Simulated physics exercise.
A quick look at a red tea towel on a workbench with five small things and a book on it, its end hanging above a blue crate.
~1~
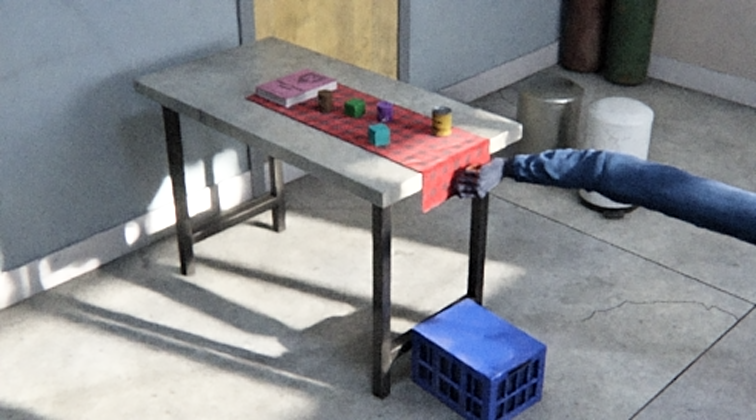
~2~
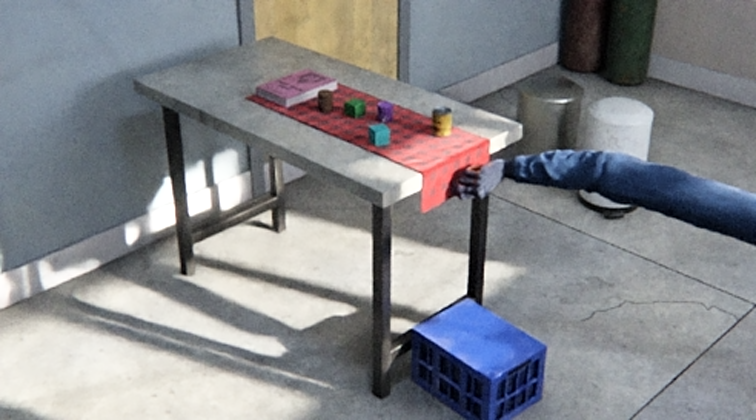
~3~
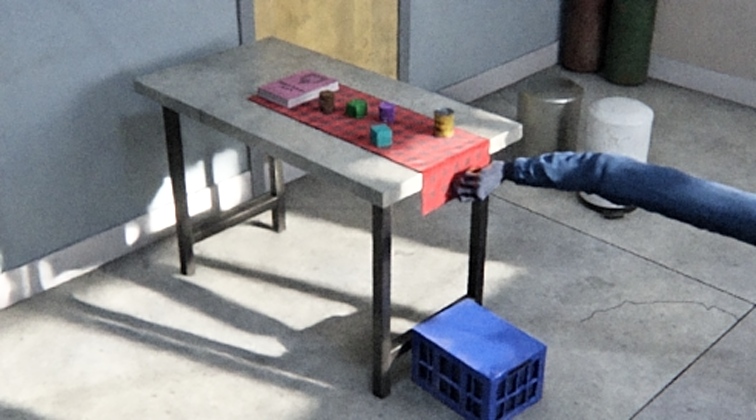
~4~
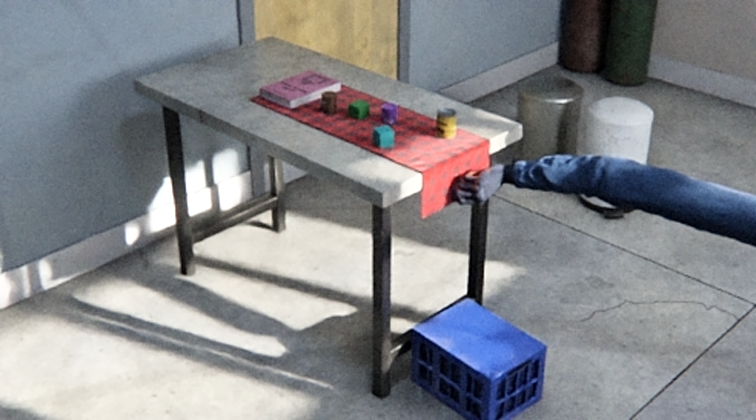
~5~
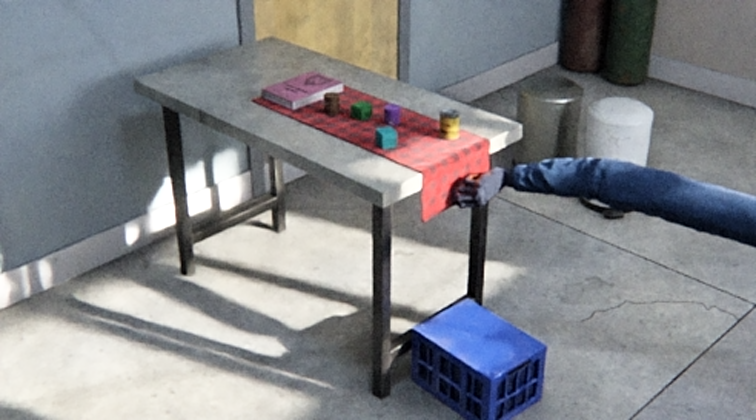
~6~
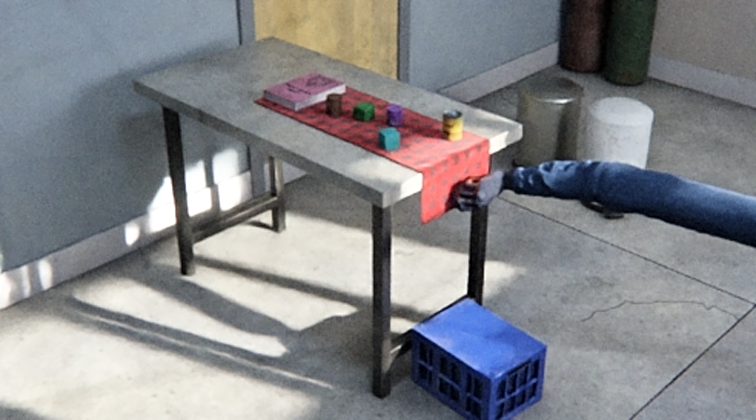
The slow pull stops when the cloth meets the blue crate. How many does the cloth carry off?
The answer is four.
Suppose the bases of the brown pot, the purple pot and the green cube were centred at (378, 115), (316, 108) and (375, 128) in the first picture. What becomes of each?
The brown pot drops off, the purple pot remains up, the green cube is carried off.
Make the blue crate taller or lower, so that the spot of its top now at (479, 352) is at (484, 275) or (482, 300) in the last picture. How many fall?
It would be 1 and 2.
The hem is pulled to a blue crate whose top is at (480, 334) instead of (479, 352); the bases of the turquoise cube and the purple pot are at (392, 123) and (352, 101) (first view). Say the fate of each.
The turquoise cube comes down, the purple pot keeps its place on top.
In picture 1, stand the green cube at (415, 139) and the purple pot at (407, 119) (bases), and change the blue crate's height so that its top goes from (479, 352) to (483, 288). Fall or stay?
The green cube falls, the purple pot does not fall.
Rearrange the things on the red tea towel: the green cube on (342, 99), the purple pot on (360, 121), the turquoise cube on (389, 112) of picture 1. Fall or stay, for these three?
The green cube remains up, the purple pot goes over, the turquoise cube goes over.
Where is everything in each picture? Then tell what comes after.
The first picture shows hem (422, 213); yellow can (442, 110); turquoise cube (379, 127); purple pot (385, 105); green cube (355, 102); brown pot (325, 92); top of the crate (479, 352).
The second picture shows hem (421, 213); yellow can (442, 110).
The third picture shows hem (422, 216); turquoise cube (381, 128).
The fourth picture shows hem (421, 219); purple pot (390, 106); top of the crate (479, 352).
The fifth picture shows hem (422, 222); green cube (362, 104).
The sixth picture shows hem (421, 226); yellow can (453, 114); turquoise cube (389, 131); purple pot (395, 108); green cube (364, 105); brown pot (334, 96).
Early on, hem near (455, 261); yellow can and turquoise cube gone.
Midway, hem near (455, 305); yellow can, turquoise cube and purple pot gone.
Finally, hem on the crate; yellow can, turquoise cube, purple pot and green cube gone. Over the edge go four.
